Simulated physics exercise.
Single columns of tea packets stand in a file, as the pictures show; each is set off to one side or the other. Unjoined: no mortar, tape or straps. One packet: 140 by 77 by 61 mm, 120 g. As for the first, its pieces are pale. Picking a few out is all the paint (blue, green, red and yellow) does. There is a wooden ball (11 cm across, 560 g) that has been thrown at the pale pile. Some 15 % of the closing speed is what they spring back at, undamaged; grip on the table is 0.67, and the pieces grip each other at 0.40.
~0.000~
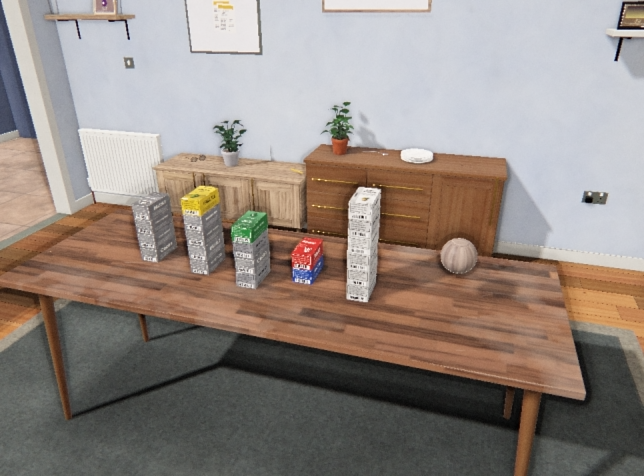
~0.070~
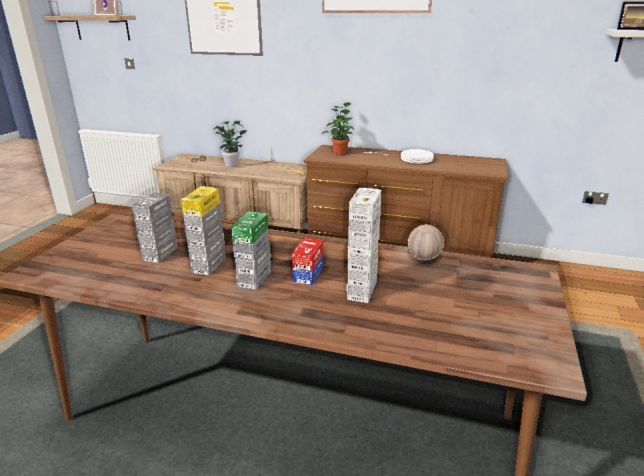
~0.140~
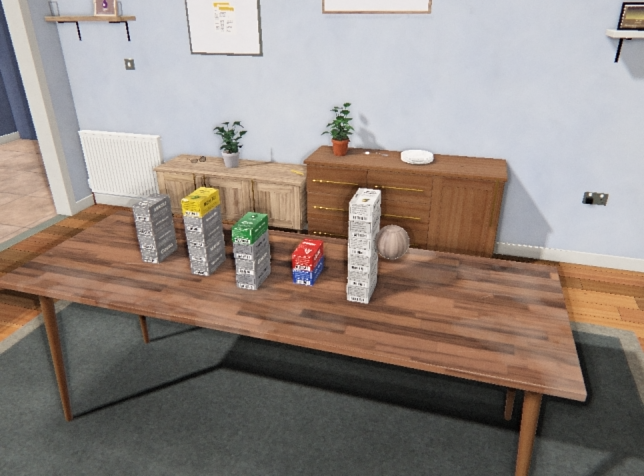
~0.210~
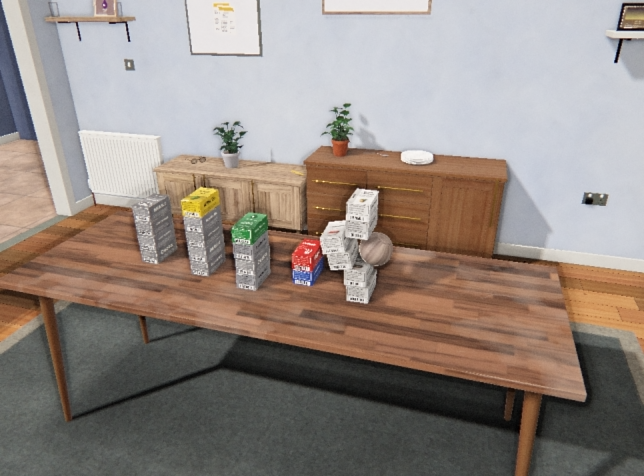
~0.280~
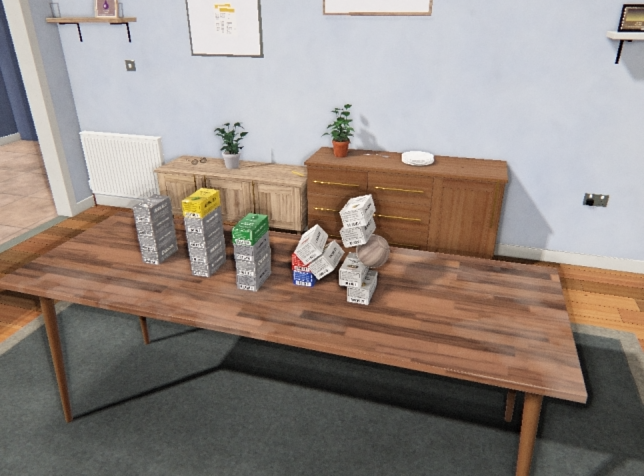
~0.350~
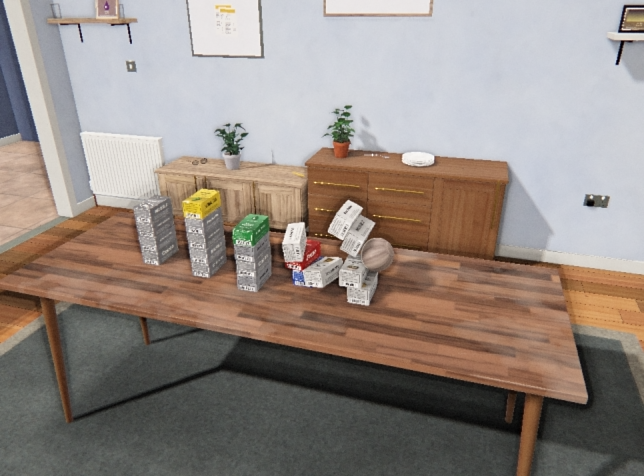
The clip opens on five stacks of small boxes on a wooden table, with a wooden ball at the right. The ball moves left and strikes the tall white stack, knocking middle boxes onto the short red and blue pile, which shifts while the white stack's upper boxes tilt above the ball.
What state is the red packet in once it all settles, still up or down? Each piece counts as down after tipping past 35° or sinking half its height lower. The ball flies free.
Once it all settles, the red packet is down.
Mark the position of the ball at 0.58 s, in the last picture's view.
Near (412, 288).
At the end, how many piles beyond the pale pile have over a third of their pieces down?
Tally: 2.
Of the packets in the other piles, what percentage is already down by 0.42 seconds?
0 %.
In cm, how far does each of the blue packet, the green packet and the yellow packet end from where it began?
Distances in cm - blue: 0; green: 16; yellow: 2.
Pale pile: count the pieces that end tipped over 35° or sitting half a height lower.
Count: 5.
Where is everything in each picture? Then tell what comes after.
In the first frame (pixels give the middle of a visible side), ball (459, 256) 24 cm from contact, 1.8 m/s; red packet (308, 246); yellow packet (210, 202); green packet (249, 219); none of the others has stirred.
The second frame shows ball (426, 242) 13 cm from contact, 1.6 m/s; red packet (308, 247).
The third frame shows ball (392, 242) 16 mm from contact, 1.7 m/s; red packet (308, 247).
The fourth frame shows ball (376, 249) after contact, 0.6 m/s; red packet (308, 247); none of the others has stirred.
The fifth frame shows ball (373, 251) after contact, 0.1 m/s; none of the others has stirred.
The sixth frame shows ball (377, 255) after contact, 0.4 m/s; blue packet (302, 280); yellow packet (211, 205); one has shifted.
After 0.42 s, 4 of the pale pile down; none of the 15 other packets down, 1 disturbed; red packet 29° from how it stood.
After 0.58 s, 4 of the pale pile down; 1 of the 15 other packets down; red packet 62° from how it stood, 41 mm lower; green packet 3° from how it stood.
After 1.06 s, 5 of the pale pile down; 4 of the 15 other packets down; red packet 66° from how it stood, 44 mm lower; green packet 38° from how it stood, 27 mm lower.
In the end (1.5 s), 5 of the pale pile down; 4 of the 15 other packets down; red packet 65° from how it stood, 44 mm lower; green packet 8° from how it stood, 53 mm lower; yellow packet 13 mm from its place. From the last view, middles, red packet near (287, 264), green packet near (214, 240).
